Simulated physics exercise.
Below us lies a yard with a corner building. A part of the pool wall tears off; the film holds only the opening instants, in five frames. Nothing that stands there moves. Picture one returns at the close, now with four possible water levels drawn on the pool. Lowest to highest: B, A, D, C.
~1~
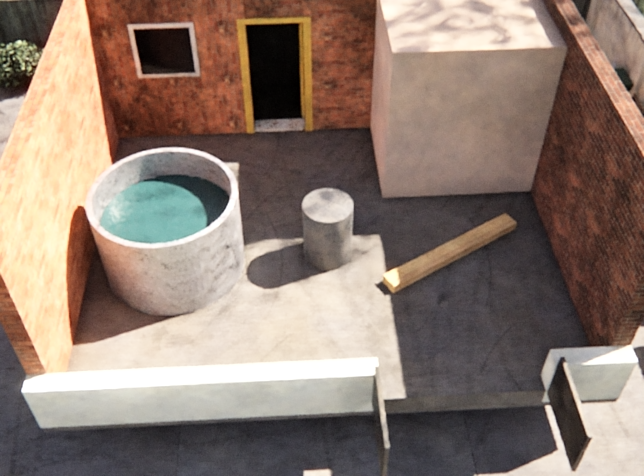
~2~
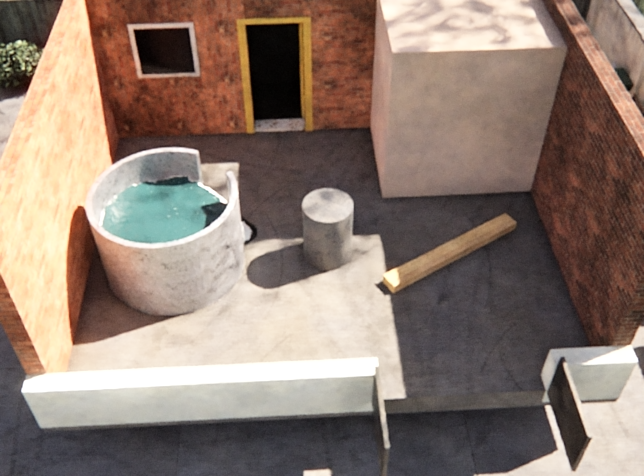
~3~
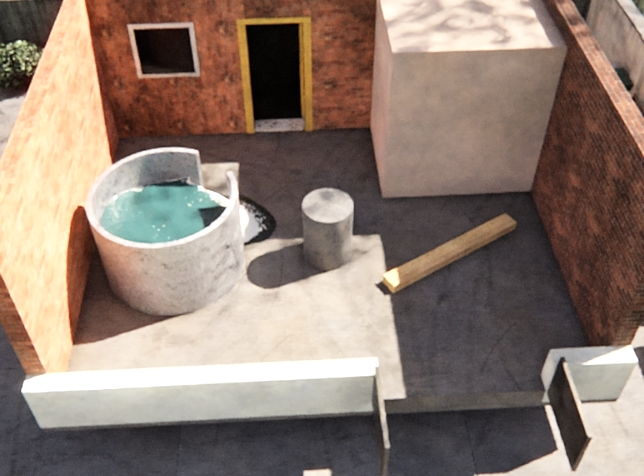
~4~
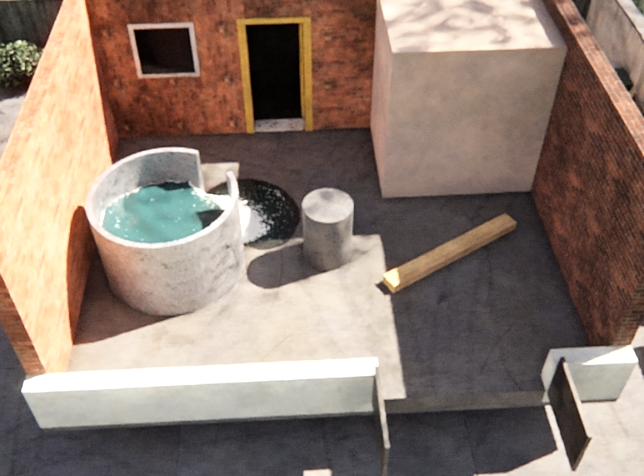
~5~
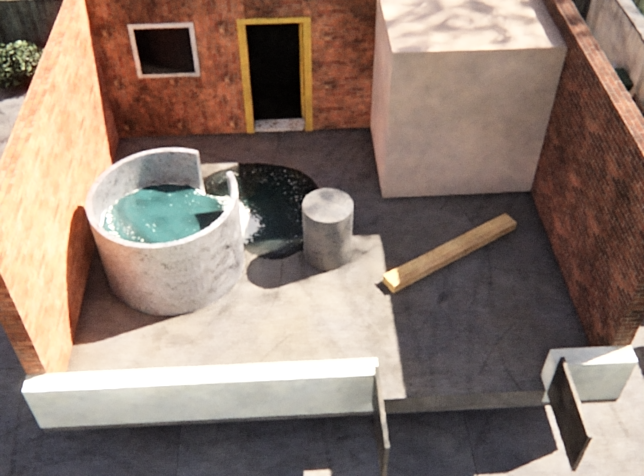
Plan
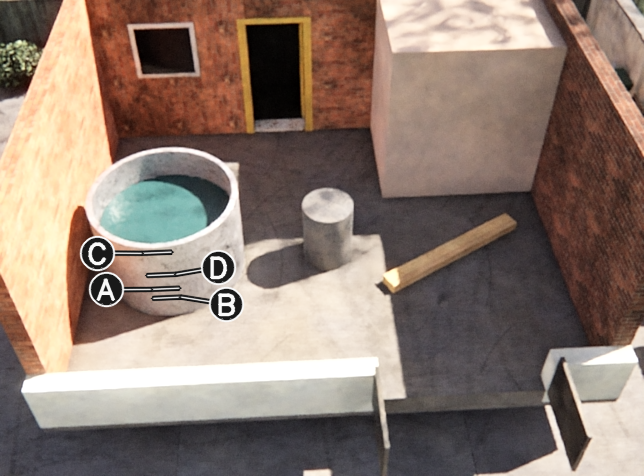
Water poured out through a gap in the right side of a round pool in a brick-walled yard, then spread across the ground in a dark puddle behind a short cylinder, toward the yellow doorway.
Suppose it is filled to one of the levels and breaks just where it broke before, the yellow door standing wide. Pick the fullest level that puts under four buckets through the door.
The answer is level B.
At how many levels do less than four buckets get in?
One.
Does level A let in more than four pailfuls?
Yes, it does.
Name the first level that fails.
That is level A.
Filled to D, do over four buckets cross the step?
Yes.
On the marked copy, A at (165, 288); B at (167, 297); C at (156, 252); D at (161, 274); from the bottom up B, A, D, C.
For level A, about 9 bucketfuls get in.
For level B, a bucket or two gets in.
For level C, dozens of bucketfuls pour in.
For level D, dozens of bucketfuls pour in.
